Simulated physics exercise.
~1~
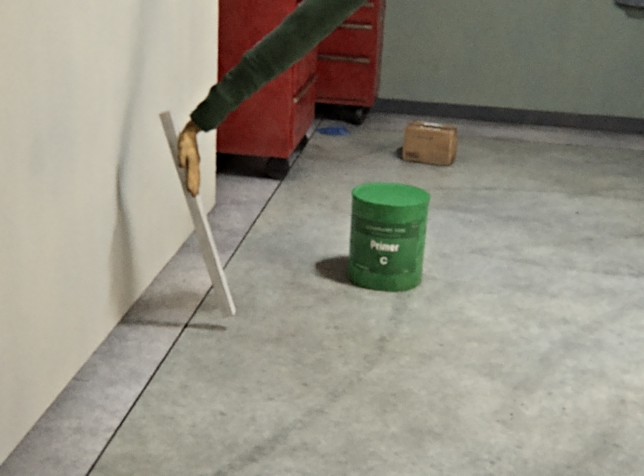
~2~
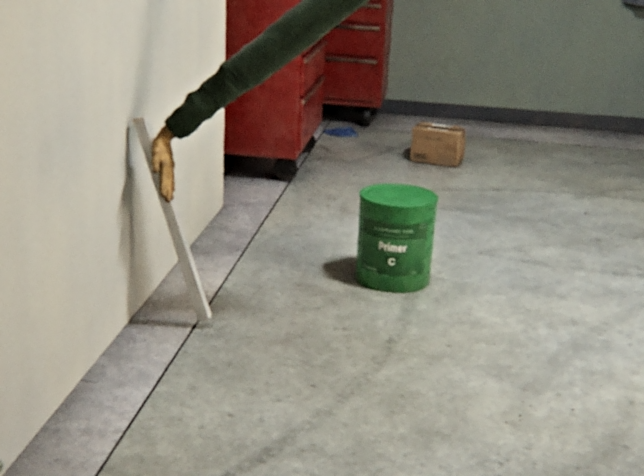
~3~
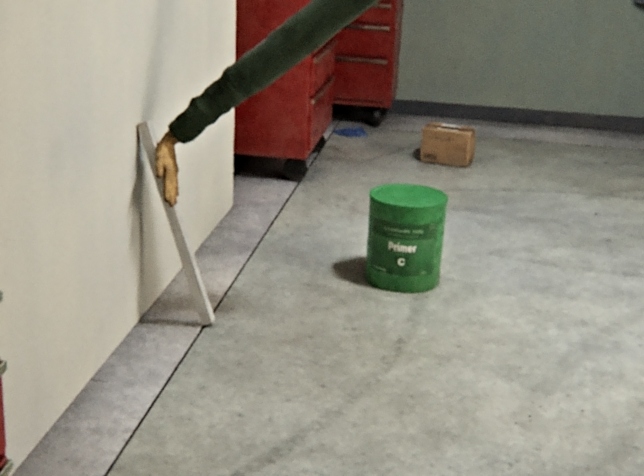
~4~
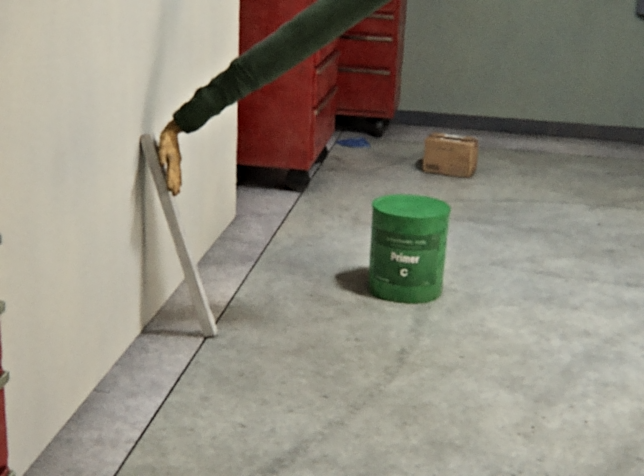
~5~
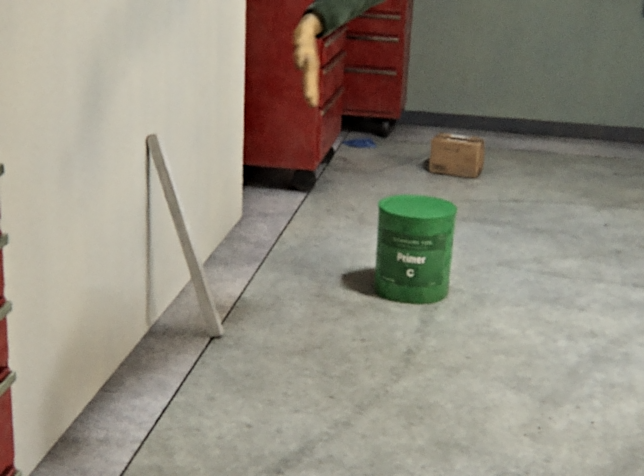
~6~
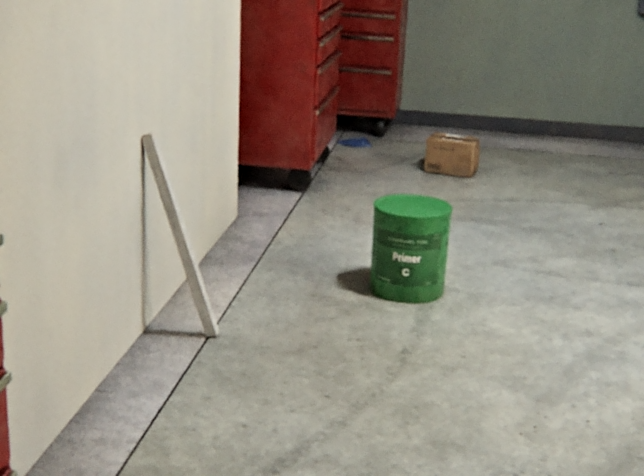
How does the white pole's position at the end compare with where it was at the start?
At the start the white pole was held farther to the right, nearer the green pail. By the end it was a little farther left, leaning against the bare wall.
